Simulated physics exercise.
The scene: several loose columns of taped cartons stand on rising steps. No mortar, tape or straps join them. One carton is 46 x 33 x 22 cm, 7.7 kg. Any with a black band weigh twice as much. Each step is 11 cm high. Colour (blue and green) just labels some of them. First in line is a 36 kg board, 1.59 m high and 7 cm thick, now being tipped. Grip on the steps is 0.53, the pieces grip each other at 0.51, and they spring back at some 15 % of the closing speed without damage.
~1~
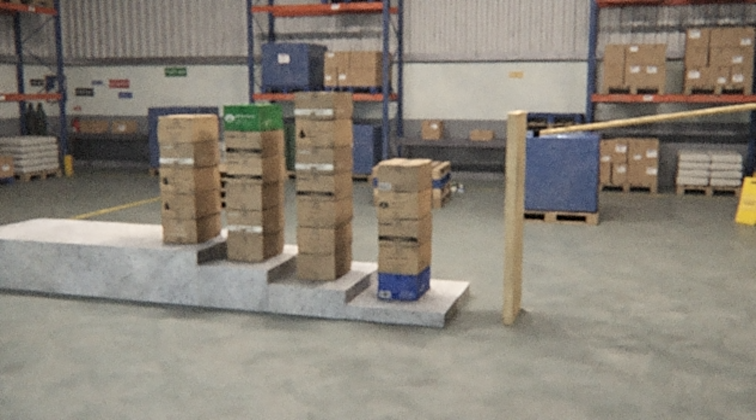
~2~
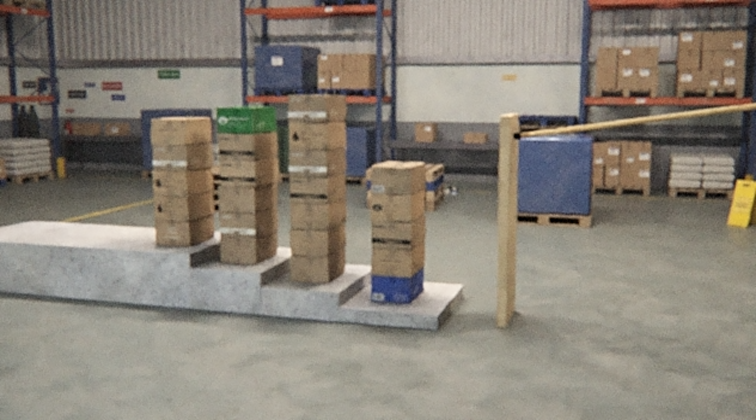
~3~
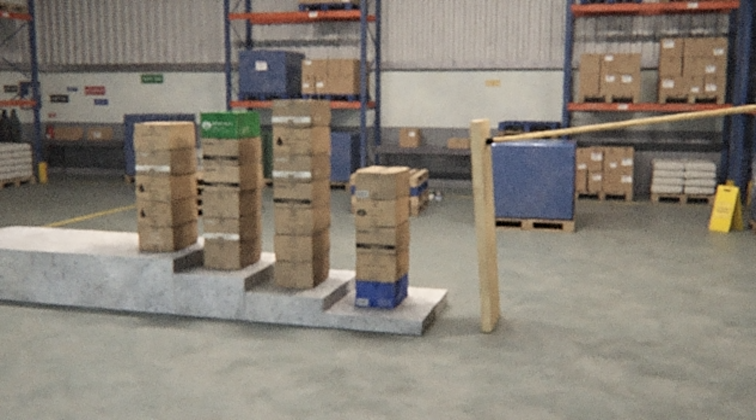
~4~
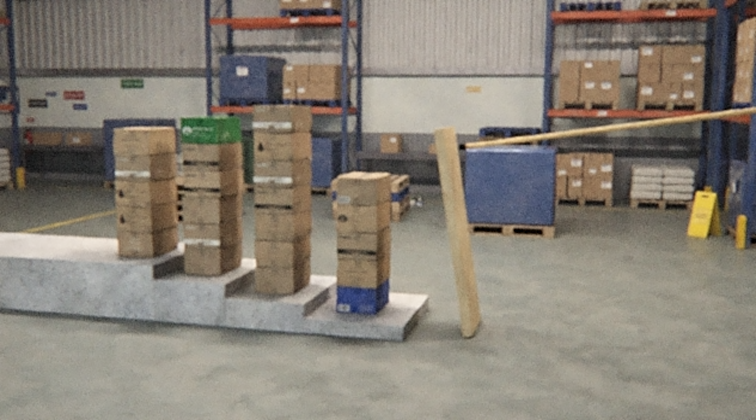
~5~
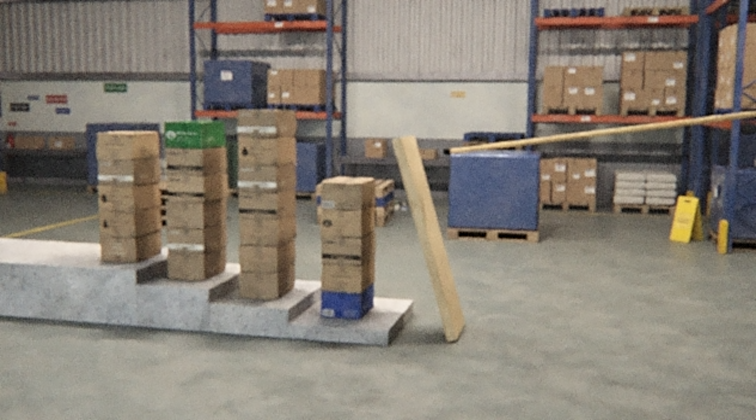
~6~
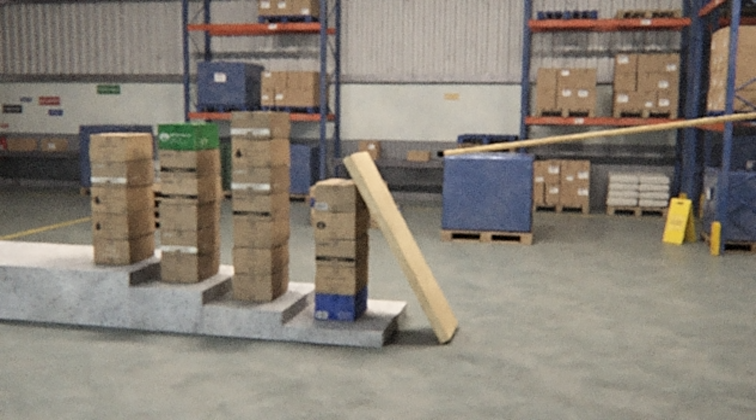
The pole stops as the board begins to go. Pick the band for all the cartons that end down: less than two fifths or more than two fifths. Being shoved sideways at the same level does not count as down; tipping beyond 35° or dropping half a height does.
The part is more than two fifths.
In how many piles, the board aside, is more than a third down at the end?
4 in all.
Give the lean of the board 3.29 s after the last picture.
About 60°.
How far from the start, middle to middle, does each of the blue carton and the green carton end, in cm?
About: Blue 10, green 210.
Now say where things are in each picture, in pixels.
In the first picture (we follow the side turned to the camera; the camera pans a little), pole end (537, 134) 9 cm short, board 0° from upright; blue carton (397, 287); green carton (241, 118); no other piece has moved.
In the second picture, pole end (518, 136) 4 mm in, board 0° from upright; green carton (235, 121).
In the third picture, pole end (489, 142) 9 cm in, board 5° from upright; green carton (218, 126); no other piece has moved.
In the fourth picture, pole end (463, 147) 15 cm in, stopped, board 9° from upright; green carton (199, 131); no other piece has moved.
In the fifth picture, pole end (447, 152) 15 cm in, stopped, board 17° from upright; green carton (183, 135); no other piece has moved.
In the sixth picture, pole end (441, 154) 15 cm in, stopped, board 29° from upright; blue carton (334, 307); green carton (176, 137); no other piece has moved.
Then, 1.31 s on from the sixth picture, board 48° from upright; none of the 23 cartons down, 12 disturbed; blue carton tipped 32°.
Then, 2.51 s on from the sixth picture, board 58° from upright; 7 of the 23 cartons down; blue carton tipped 39°; green carton tipped 15°.
Then, 3.29 s on from the sixth picture, board 59° from upright; 18 of the 23 cartons down; green carton tipped 62°, 44 cm lower; blue carton tipped 36°.
Finally, board 59° from upright; 18 of the 23 cartons down; green carton on its side; blue carton tipped 36°. That is 78 per cent. Seen by the last camera, middles, blue carton near (331, 291).
